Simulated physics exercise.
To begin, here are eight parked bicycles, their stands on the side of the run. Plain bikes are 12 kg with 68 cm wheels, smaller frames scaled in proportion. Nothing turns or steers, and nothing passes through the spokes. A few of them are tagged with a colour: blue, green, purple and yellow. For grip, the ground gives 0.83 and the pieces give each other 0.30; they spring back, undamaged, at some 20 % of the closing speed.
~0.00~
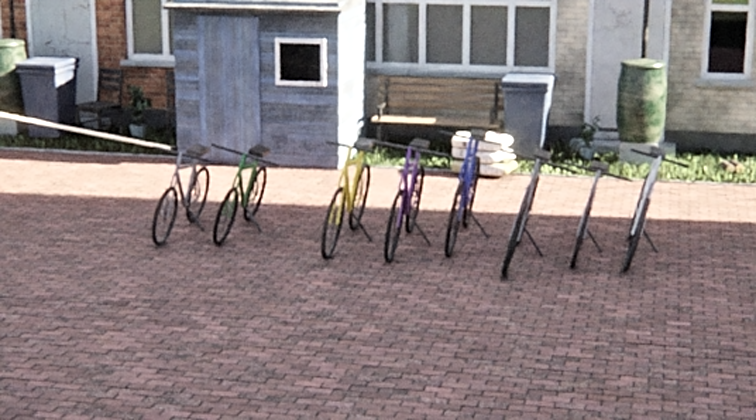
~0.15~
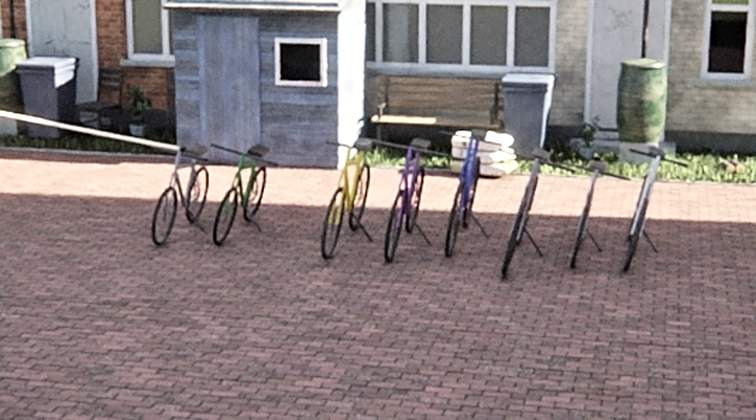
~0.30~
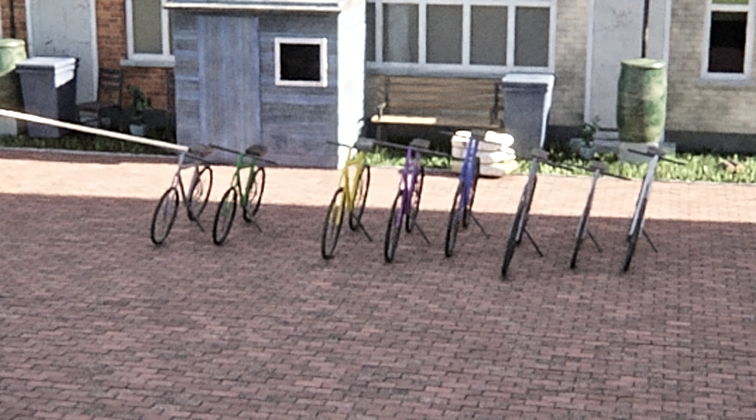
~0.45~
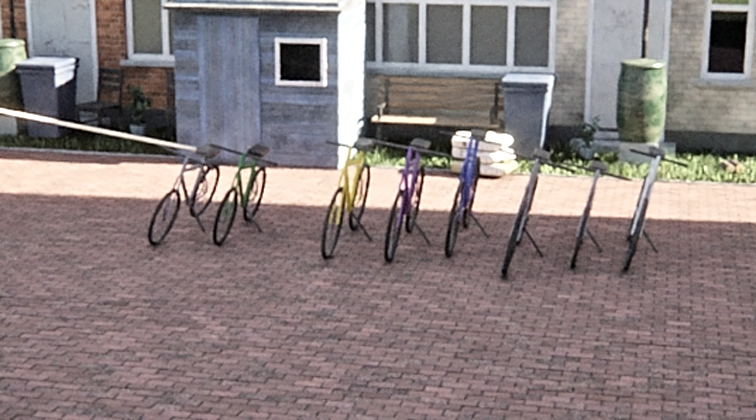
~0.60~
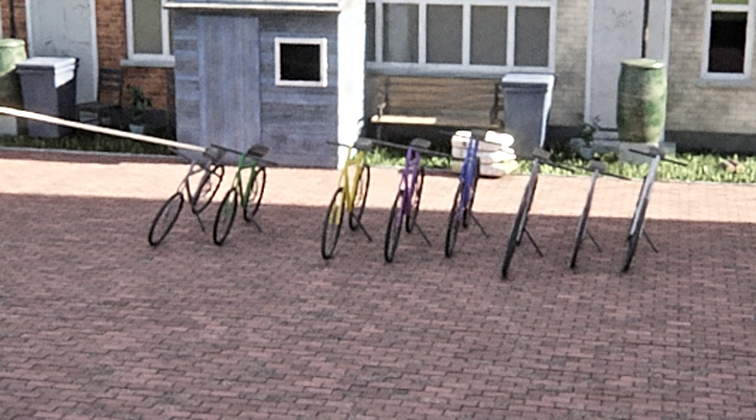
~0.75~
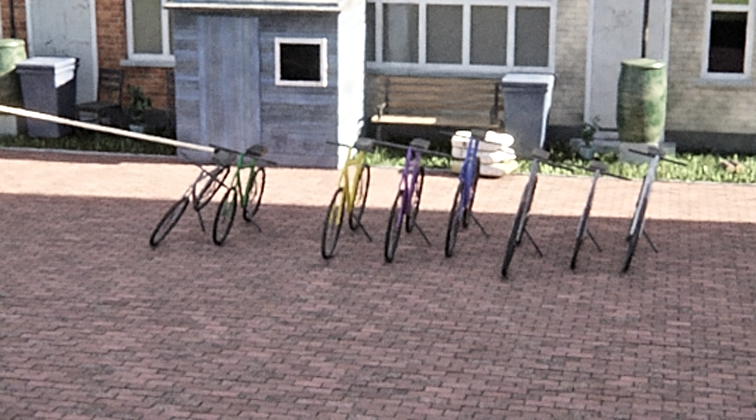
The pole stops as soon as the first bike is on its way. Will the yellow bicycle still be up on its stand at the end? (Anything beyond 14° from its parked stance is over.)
Yes.
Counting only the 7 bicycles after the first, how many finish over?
Count: 1.
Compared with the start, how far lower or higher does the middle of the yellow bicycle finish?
About 0 cm lower.
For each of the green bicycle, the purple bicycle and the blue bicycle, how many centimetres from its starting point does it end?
Start to finish, close to green 50, purple 0, blue 0 centimetres.
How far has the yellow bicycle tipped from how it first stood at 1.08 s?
Roughly 0°.
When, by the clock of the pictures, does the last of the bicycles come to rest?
Close to 2.0 seconds, I'd say.
By 1.08 s, none of the 7 other bicycles over, 1 disturbed; yellow bicycle unmoved; green bicycle tilted 9°.
By 1.48 s, 1 of the 7 other bicycles over; yellow bicycle unmoved; green bicycle tilted 54°.
When it is over (2.2 s), 1 of the 7 other bicycles over; yellow bicycle unmoved; green bicycle tilted 65°; purple bicycle unmoved. Six left standing. In pixels of the last frame, middles, yellow bicycle near (352, 190), green bicycle near (286, 209).
